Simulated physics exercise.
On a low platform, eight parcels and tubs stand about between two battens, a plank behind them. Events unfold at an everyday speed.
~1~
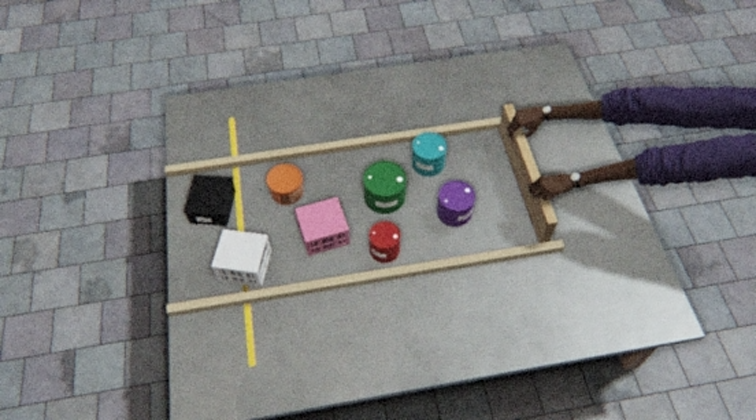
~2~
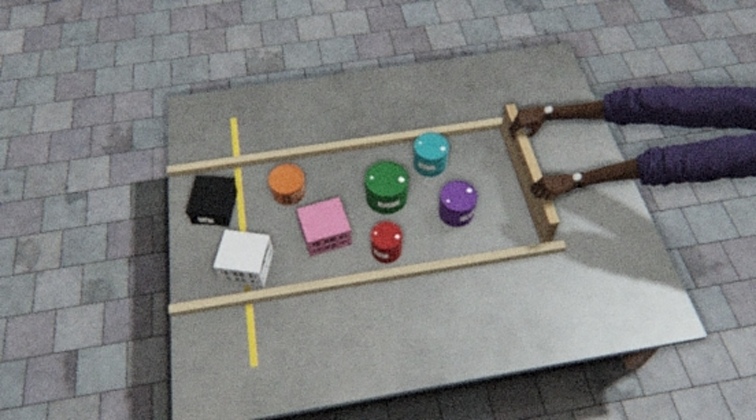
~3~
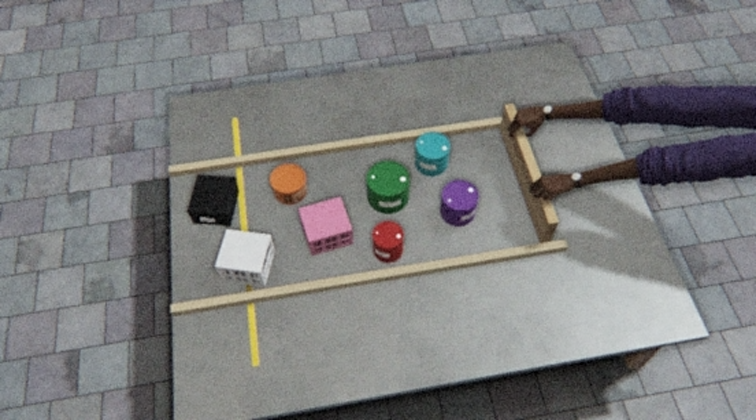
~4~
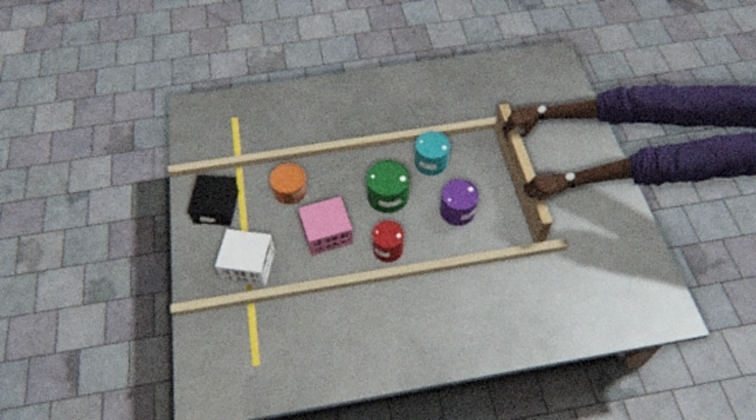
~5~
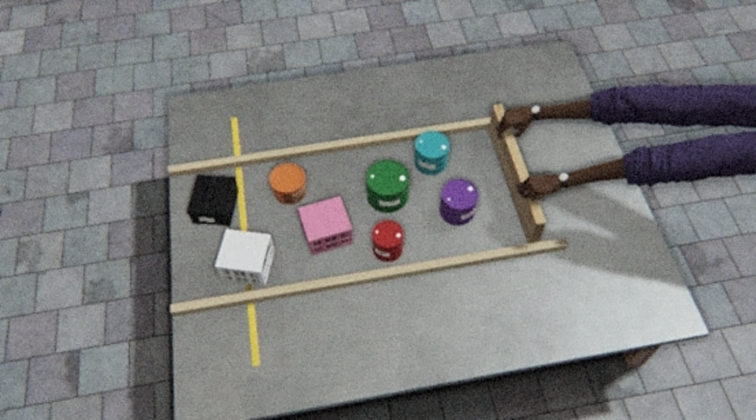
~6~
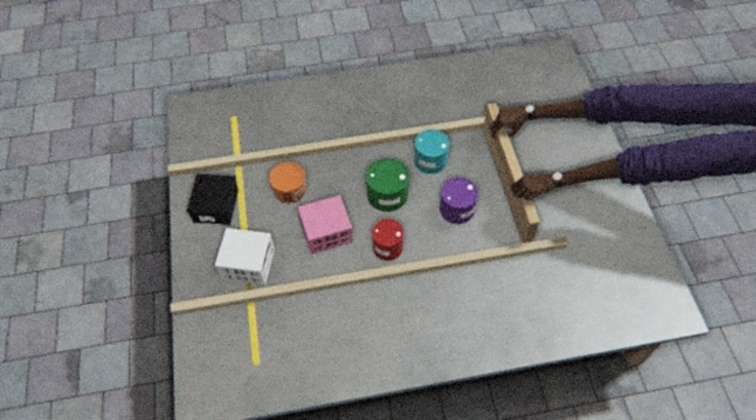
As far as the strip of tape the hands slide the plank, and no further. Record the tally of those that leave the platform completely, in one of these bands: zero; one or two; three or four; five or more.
The fall count stops at one or two.
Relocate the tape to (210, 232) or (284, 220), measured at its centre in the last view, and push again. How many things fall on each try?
The first try gives 4, the second gives 0.
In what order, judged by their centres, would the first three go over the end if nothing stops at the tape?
White crate, black tote, pink crate.
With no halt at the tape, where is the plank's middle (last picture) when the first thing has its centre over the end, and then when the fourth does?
First around (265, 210), then around (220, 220).
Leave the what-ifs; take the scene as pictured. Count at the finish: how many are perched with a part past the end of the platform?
1 is the number.
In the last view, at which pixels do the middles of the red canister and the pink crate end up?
In the last view, the middles sit near (231, 274) and near (183, 254).
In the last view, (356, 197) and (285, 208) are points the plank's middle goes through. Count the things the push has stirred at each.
The first count is 5, and then it's 8.
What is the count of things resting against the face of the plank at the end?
That makes 4.
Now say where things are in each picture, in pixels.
In the first picture, black tote (211, 201); white crate (242, 258); orange pail (286, 185); plank (526, 172); tape (241, 228).
In the second picture, white crate (244, 259); turquoise canister (431, 155).
In the third picture, orange pail (289, 185); green canister (388, 187).
In the fourth picture, black tote (214, 201); pink crate (326, 226).
In the fifth picture, white crate (246, 258); plank (515, 173).
In the sixth picture, black tote (214, 200); white crate (246, 257); orange pail (289, 183); plank (509, 172); tape (244, 227).
Soon after, none off yet; black tote at rest near (214, 200); white crate at rest near (246, 257); orange pail at rest near (289, 183).
Then, none off yet; black tote at rest near (214, 200); white crate moved a little near (234, 260); orange pail moved a little near (277, 183).
At rest, the number that fall off is one or two; fallen, white crate and black tote.
